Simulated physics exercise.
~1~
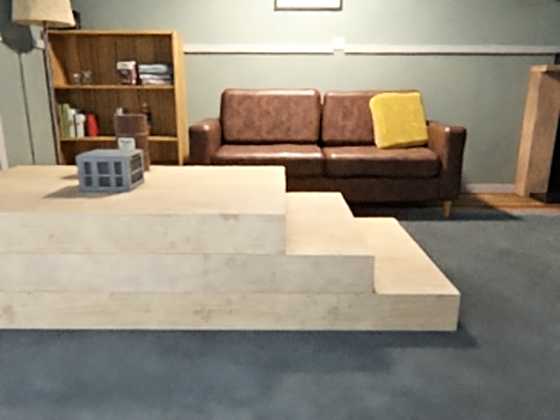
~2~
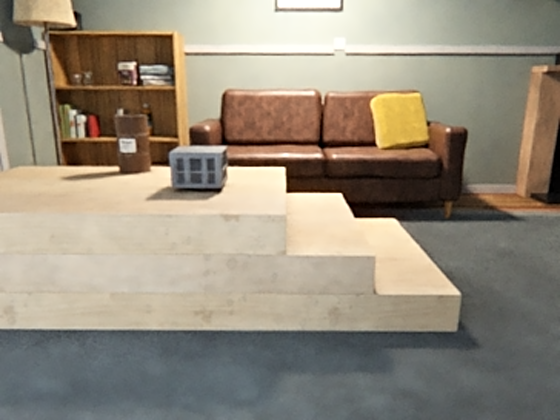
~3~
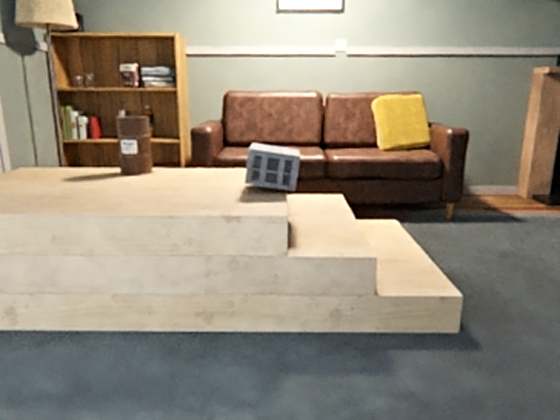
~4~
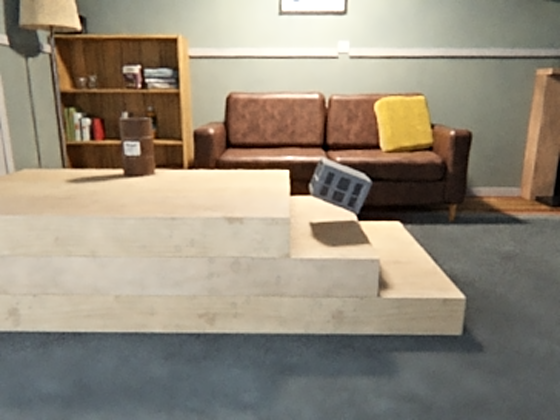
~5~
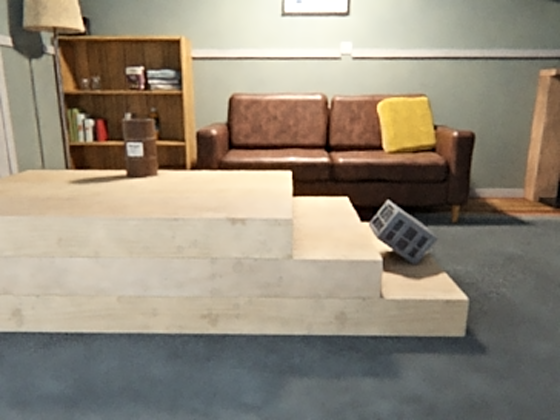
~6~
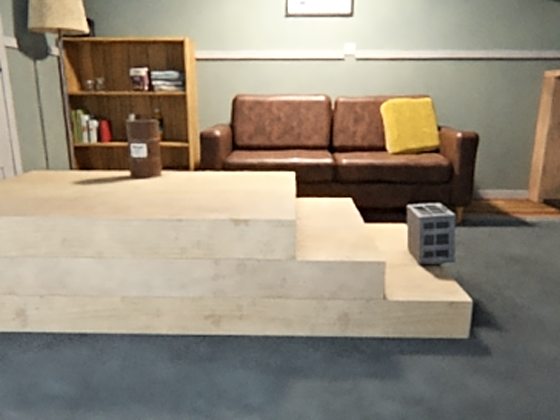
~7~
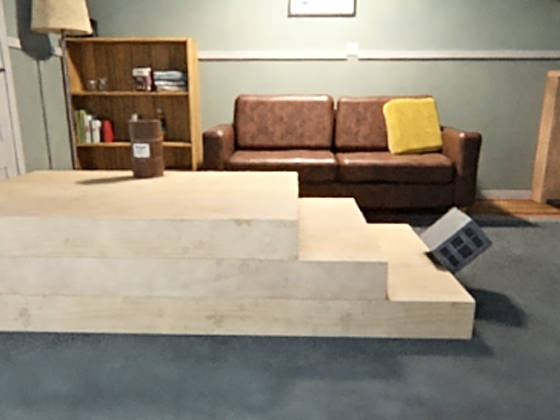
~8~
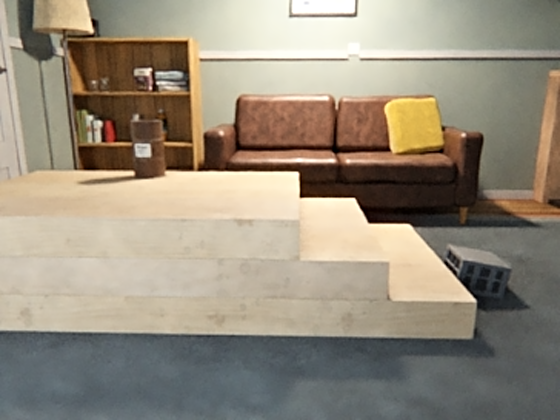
A wooden landing holds a brown canister as a grey crate slides right and tumbles down the steps.
